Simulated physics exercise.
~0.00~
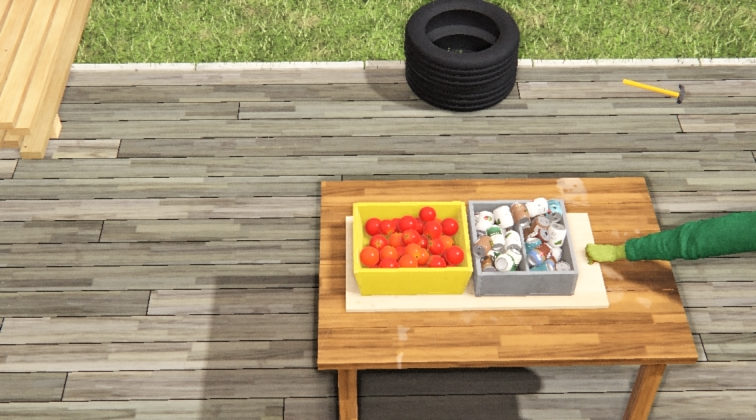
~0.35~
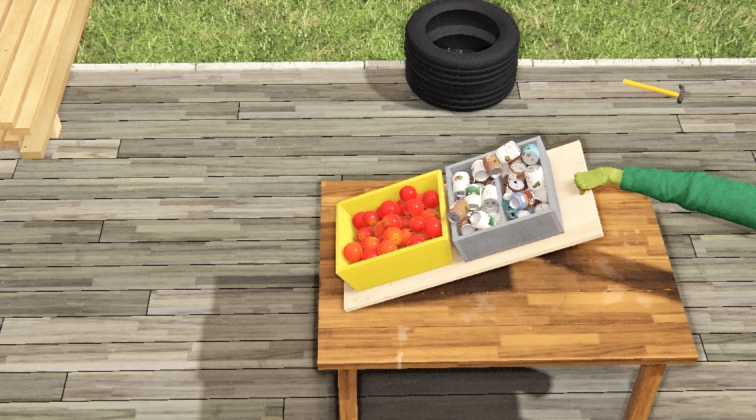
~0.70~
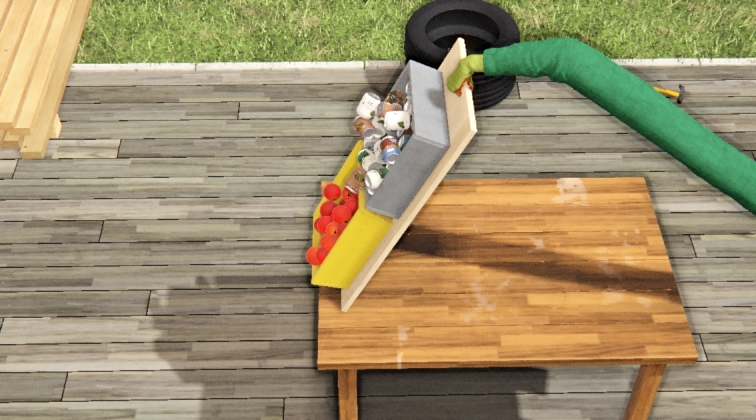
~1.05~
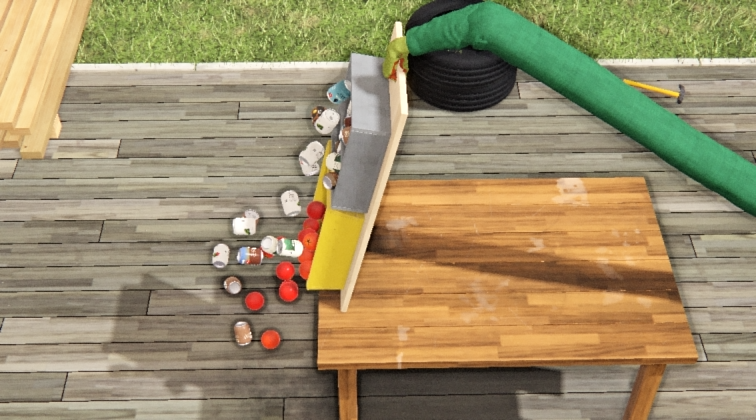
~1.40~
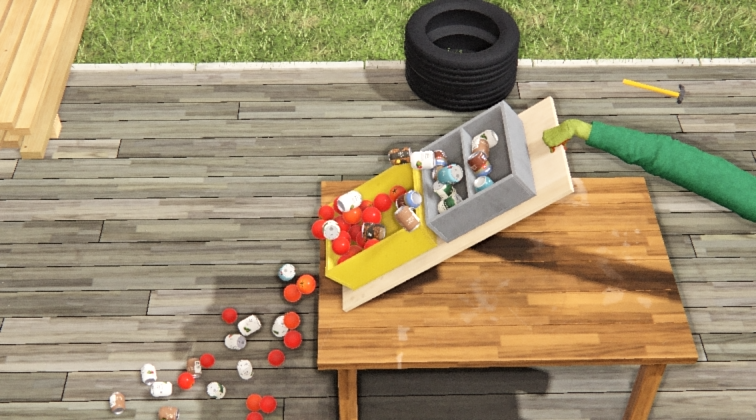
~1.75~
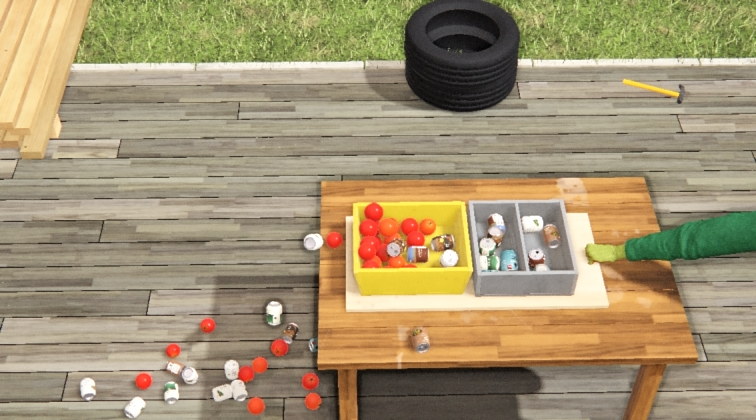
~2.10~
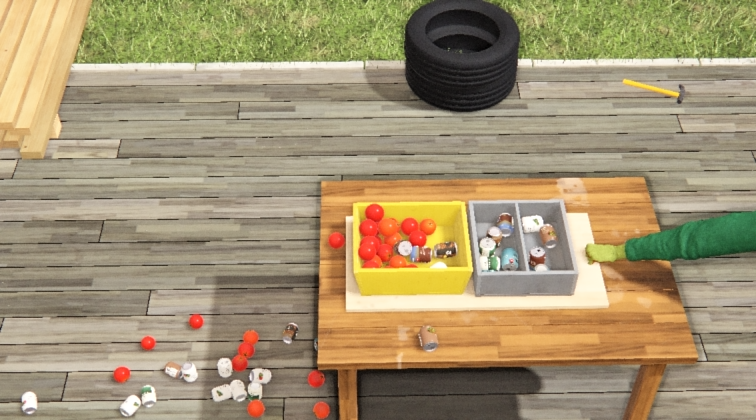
A green-sleeved arm lifted the right edge of a board on a table until it stood steeply, spilling red balls and little cans leftward onto the decking, then lowered it flat, leaving some cans mixed among the balls in the yellow container.
